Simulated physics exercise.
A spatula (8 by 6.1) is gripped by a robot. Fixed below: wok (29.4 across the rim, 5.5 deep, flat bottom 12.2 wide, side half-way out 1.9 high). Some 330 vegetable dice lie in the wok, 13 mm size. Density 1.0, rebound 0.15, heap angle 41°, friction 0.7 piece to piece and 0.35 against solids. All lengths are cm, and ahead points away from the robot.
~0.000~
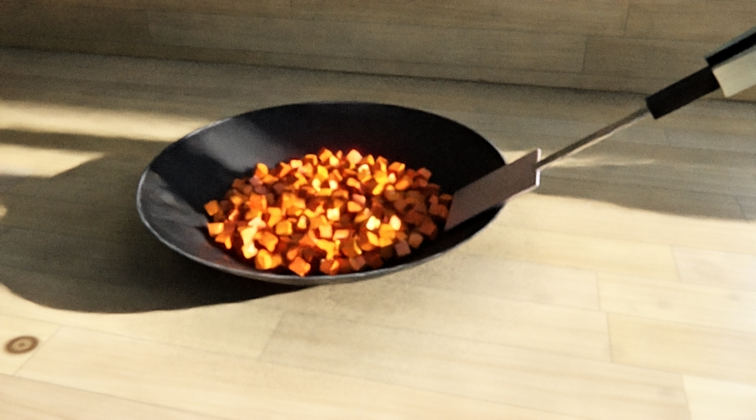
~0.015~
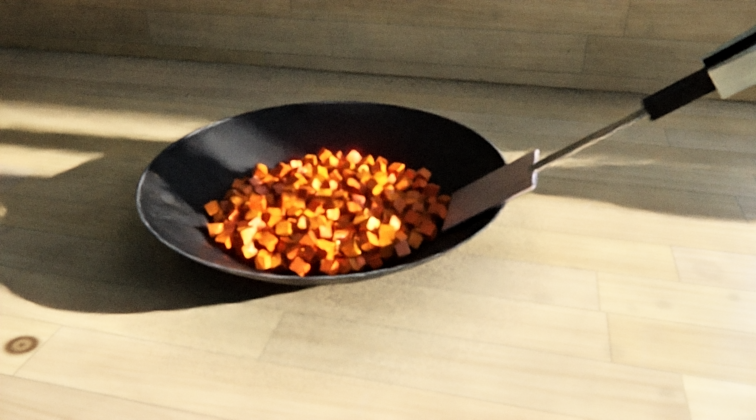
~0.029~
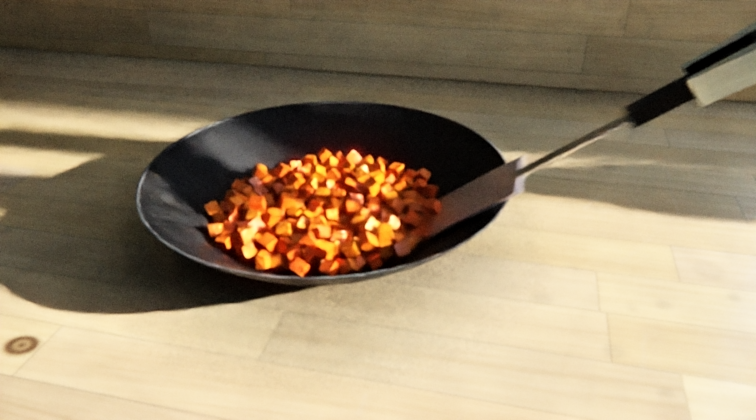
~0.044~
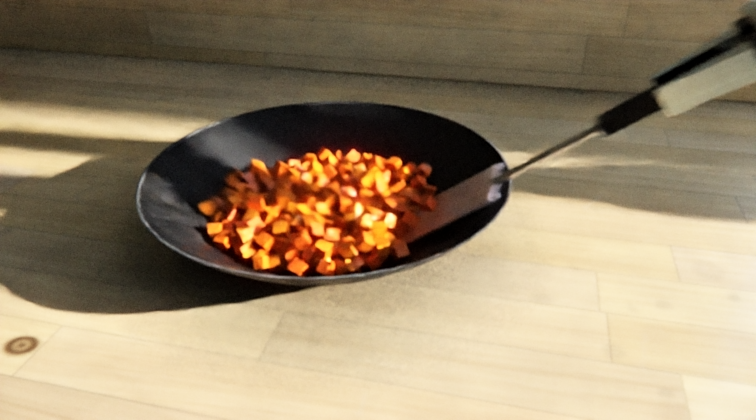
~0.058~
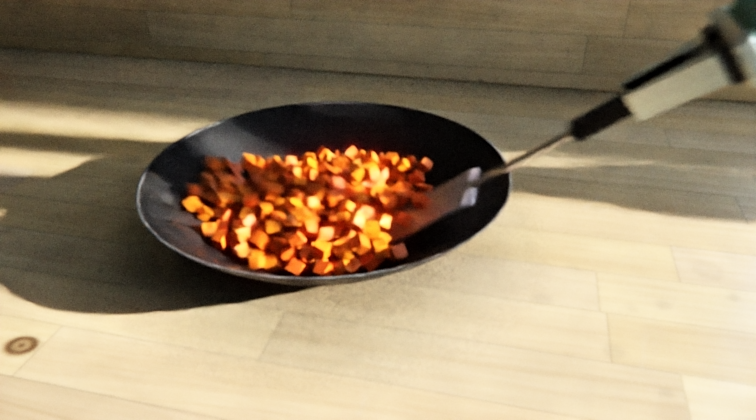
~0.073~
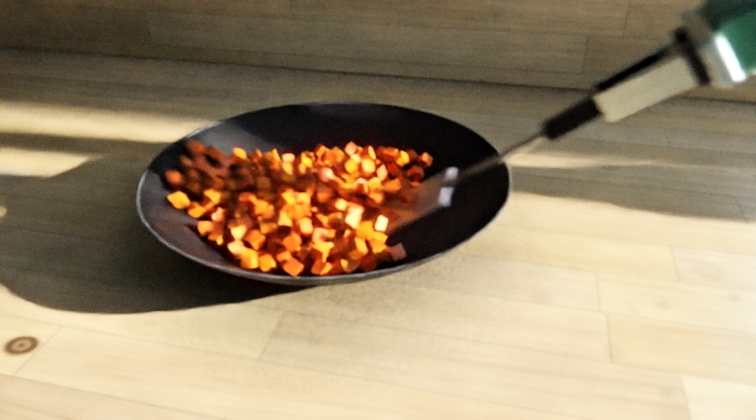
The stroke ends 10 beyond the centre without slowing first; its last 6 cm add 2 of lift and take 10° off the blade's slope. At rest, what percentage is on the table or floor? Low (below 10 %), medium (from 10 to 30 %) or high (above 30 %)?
On the table or floor the share is high, above 30 %.
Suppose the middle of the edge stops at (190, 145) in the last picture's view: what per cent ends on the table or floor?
About 40 per cent.
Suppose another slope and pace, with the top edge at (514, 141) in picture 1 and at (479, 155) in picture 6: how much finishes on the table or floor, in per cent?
Some 20 per cent.
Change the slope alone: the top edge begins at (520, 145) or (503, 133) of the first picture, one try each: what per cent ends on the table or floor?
About 35 and 40 per cent.
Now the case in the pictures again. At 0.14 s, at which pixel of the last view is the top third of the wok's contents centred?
Near (232, 167).
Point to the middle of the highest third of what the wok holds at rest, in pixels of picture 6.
Around (276, 221).
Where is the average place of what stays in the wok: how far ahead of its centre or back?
Roughly 2.0 cm ahead.
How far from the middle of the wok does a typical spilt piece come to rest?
Some 34 cm.
After 0.11 s, sloping 37°, highest piece 8 above the table; 328 in the wok, 4 on the blade or in flight.
After 0.14 s, sloping 35°, highest piece 10 above the table; 325 in the wok, 7 on the blade or in flight.
After 0.36 s, sloping 27°, highest piece 11 above the table; 209 in the wok, 50 on the table or floor, 73 on the blade or in flight.
After 1.41 s, sloping 27°, highest piece 6 above the table; 208 in the wok, 124 on the table or floor.
In the end, 208 in the wok, 124 on the table or floor. That is 37 % on the table or floor.
